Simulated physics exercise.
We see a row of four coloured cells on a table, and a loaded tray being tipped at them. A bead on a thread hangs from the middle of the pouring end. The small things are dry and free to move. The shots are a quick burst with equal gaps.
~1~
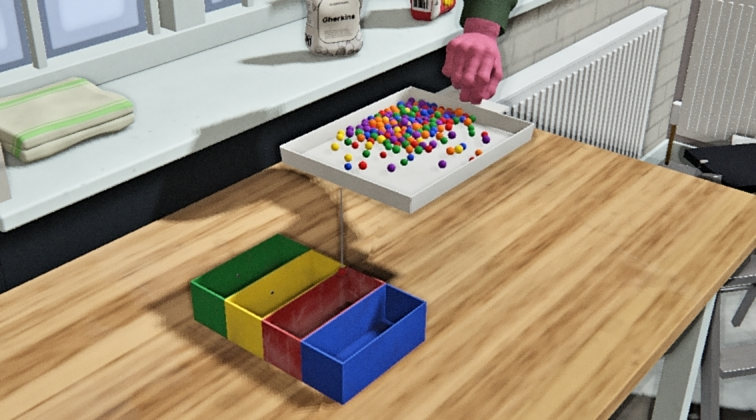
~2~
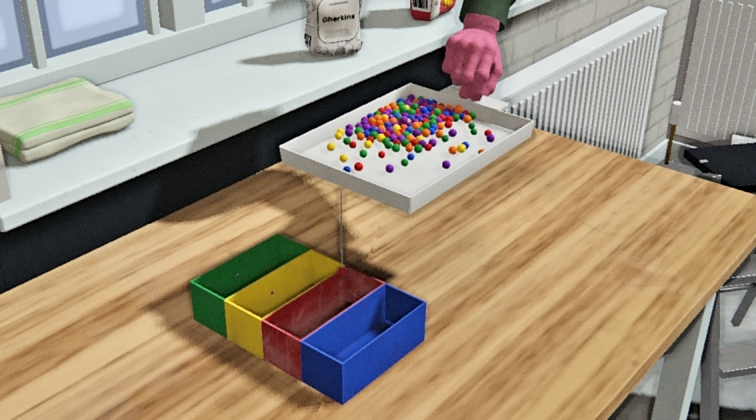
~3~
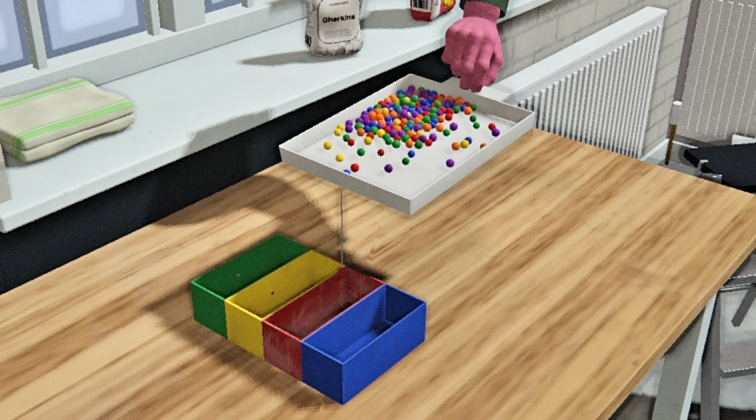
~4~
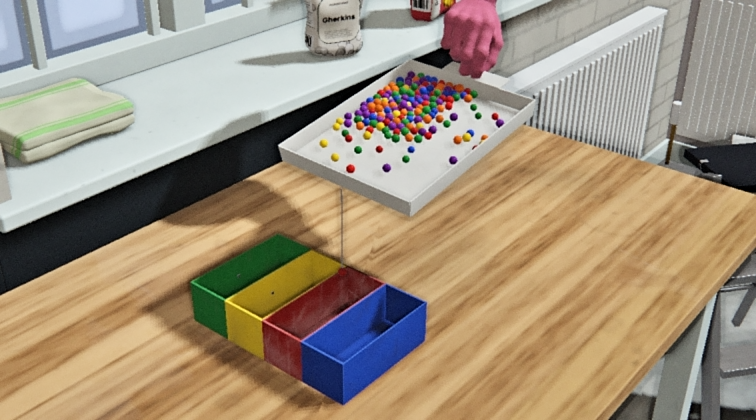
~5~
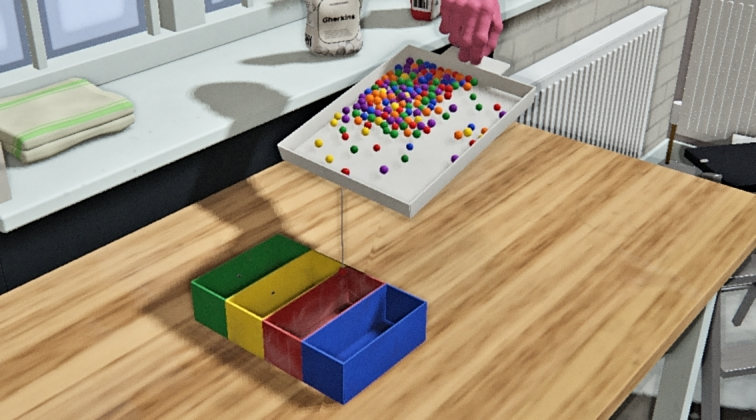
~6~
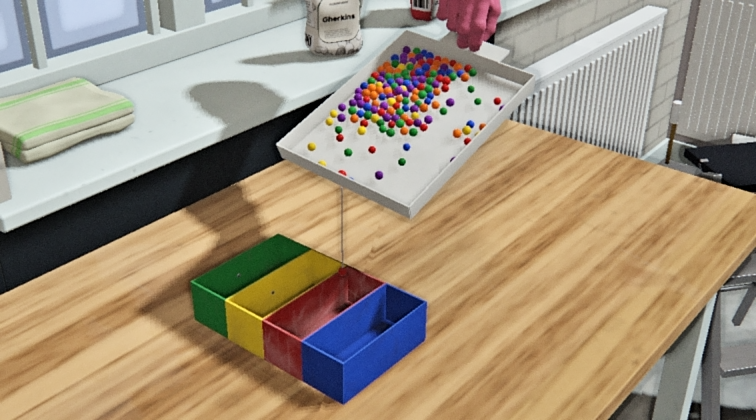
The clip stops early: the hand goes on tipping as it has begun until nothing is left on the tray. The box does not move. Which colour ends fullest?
The blue one ends fullest.
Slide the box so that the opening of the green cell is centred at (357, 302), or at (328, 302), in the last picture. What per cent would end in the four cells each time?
About 80 and 90 per cent.
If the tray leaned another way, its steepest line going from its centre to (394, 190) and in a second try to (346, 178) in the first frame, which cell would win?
One: The blue cell. Two: That yellow cell.
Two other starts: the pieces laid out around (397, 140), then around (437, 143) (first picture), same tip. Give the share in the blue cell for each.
Near 50 % and 50 %.
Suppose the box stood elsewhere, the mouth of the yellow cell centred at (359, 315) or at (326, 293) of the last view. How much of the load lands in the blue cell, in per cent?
In turn 0 and 30 in a hundred.
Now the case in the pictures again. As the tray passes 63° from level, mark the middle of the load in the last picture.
Roughly at (367, 189).
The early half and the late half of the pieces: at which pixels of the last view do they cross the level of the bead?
First near (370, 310), later near (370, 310).
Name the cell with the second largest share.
The runner-up: The red cell.
Shortly afterwards, tray tipped steeply; the bulk on the tray; only a few in the blue cell; only a few in the red cell; only a few in the green cell; near a quarter falling or outside the box.
Next, tray tipped past a quarter turn; near a third on the tray; near a quarter in the blue cell; a little in the red cell; only a few in the yellow cell; near a third falling or outside the box.
Some moments later, tray tipped past a quarter turn; near half in the blue cell; near a quarter in the red cell; a little in the yellow cell; near a quarter falling or outside the box.
In the end, tray tipped past a quarter turn; near half in the blue cell; near a quarter in the red cell; a little in the yellow cell; none at all in the green cell; near a quarter outside the box.
